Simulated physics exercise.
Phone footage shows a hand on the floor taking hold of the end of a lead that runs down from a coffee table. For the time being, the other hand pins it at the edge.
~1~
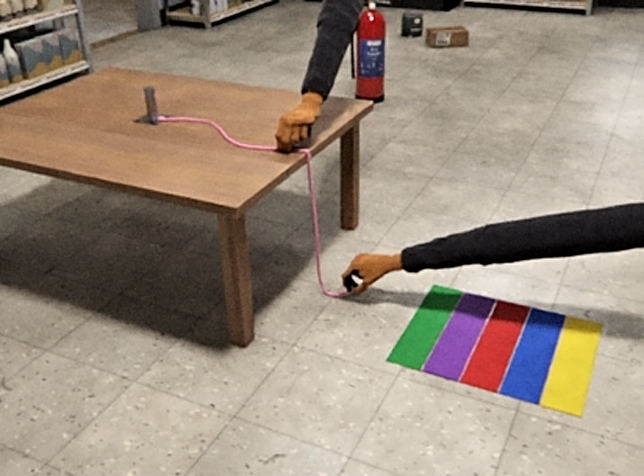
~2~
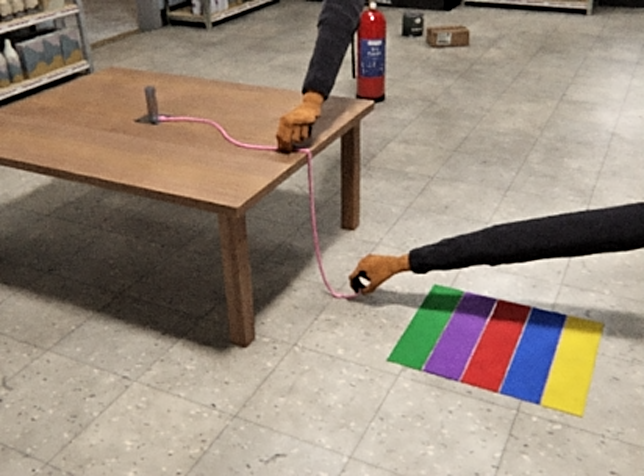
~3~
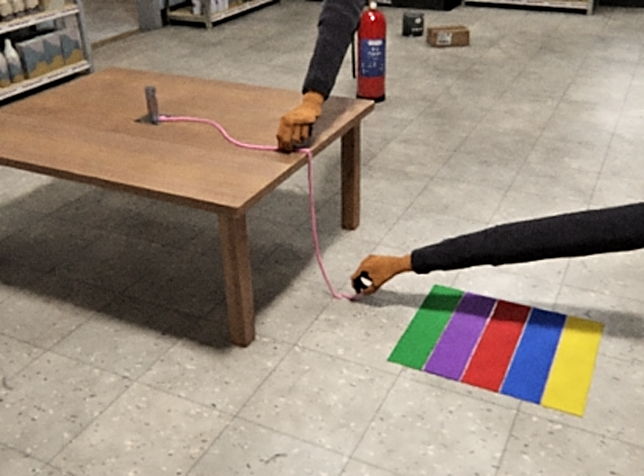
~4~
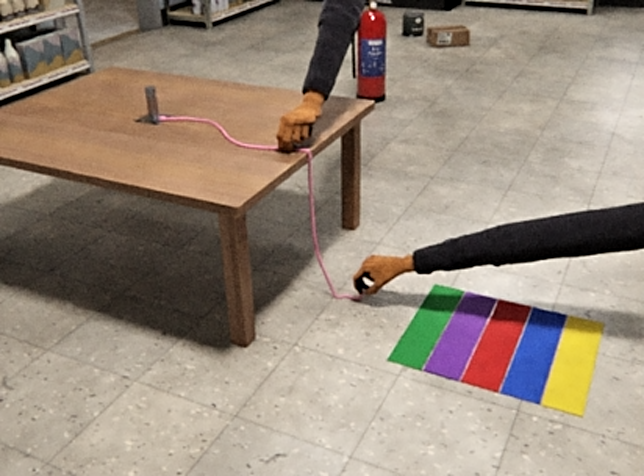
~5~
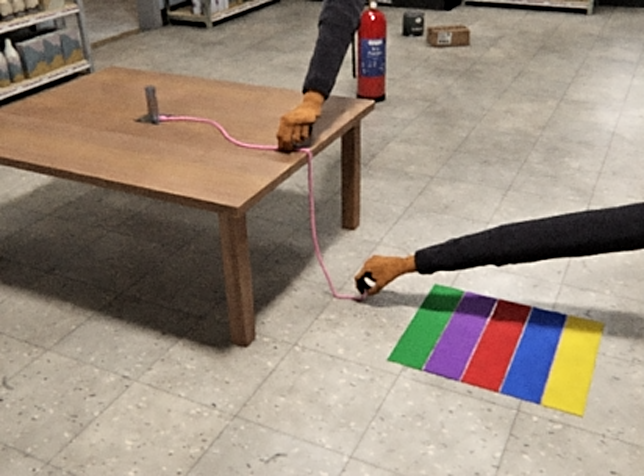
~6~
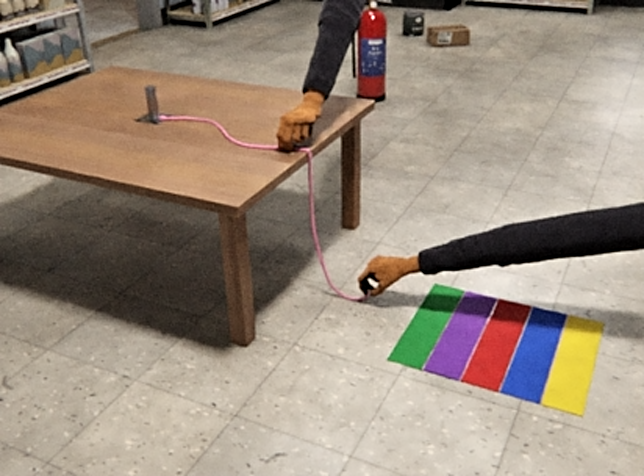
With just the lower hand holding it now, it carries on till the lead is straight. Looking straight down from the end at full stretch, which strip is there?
The purple strip is there.
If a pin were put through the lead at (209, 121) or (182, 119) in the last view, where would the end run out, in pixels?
Approximately (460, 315), then (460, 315).
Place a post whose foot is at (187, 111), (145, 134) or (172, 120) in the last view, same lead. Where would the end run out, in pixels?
Try by try, around (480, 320), (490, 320) and (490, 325).
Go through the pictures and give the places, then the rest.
In the first frame, end (353, 289); green (412, 350); purple (448, 360); red (485, 370); blue (525, 381); yellow (566, 392).
In the second frame, end (360, 291); lead through (187, 119) (222, 131) (259, 148) (309, 165) (314, 226) (324, 279).
In the third frame, end (362, 291).
In the fourth frame, end (364, 292); lead through (187, 119) (223, 131) (259, 148) (310, 165) (313, 225) (327, 278).
In the fifth frame, end (366, 292).
In the sixth frame, end (369, 292); lead through (188, 119) (223, 131) (259, 147) (310, 165) (313, 225) (328, 278).
Early on, end near (413, 303); short of the strips.
Midway, end near (446, 312); over green.
At the end of the slack, end near (465, 316); over purple. It halts on the purple strip.
